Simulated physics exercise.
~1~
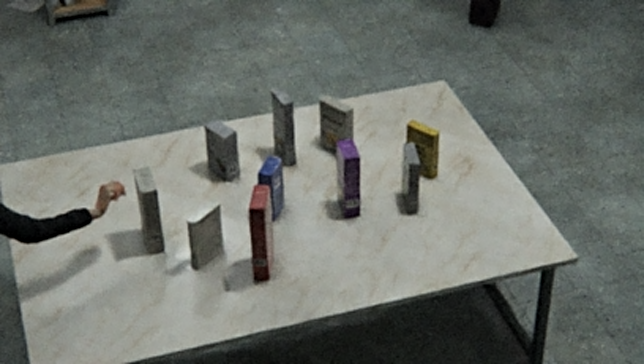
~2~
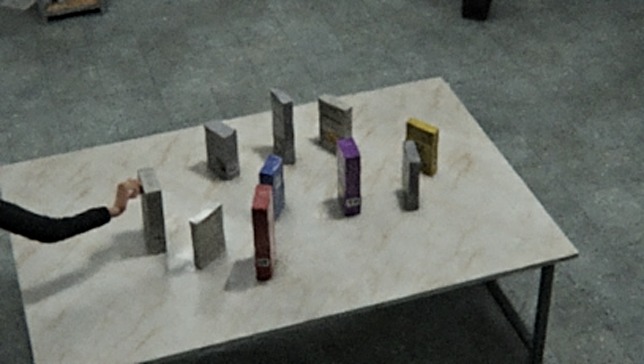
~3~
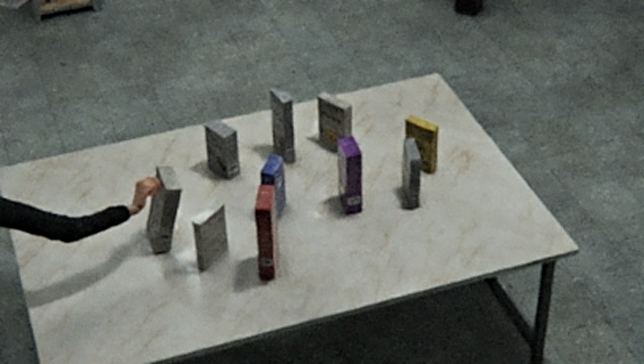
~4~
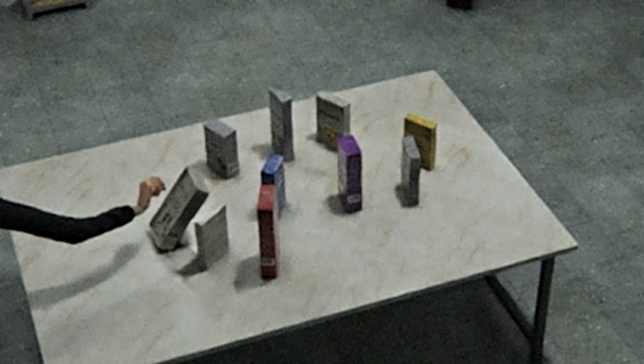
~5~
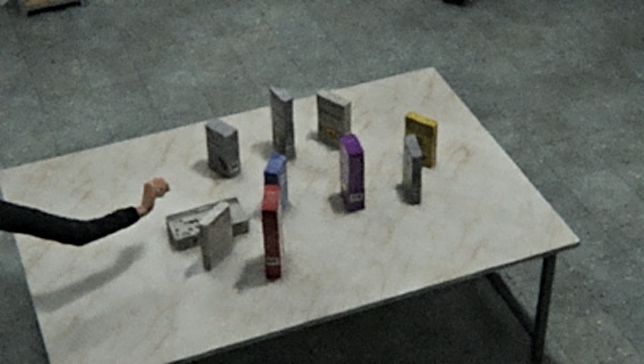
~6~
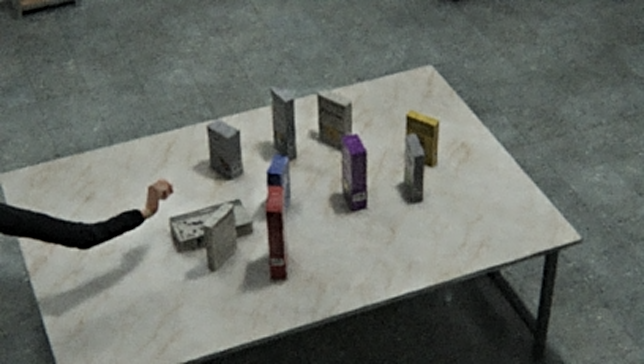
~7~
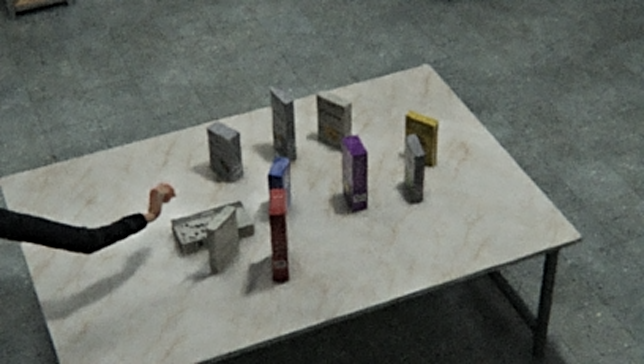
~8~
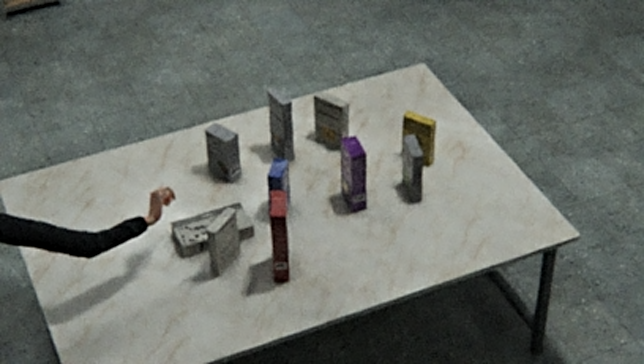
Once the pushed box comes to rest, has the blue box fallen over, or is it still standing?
The blue box is still standing. It stays upright after the grey box tips over.
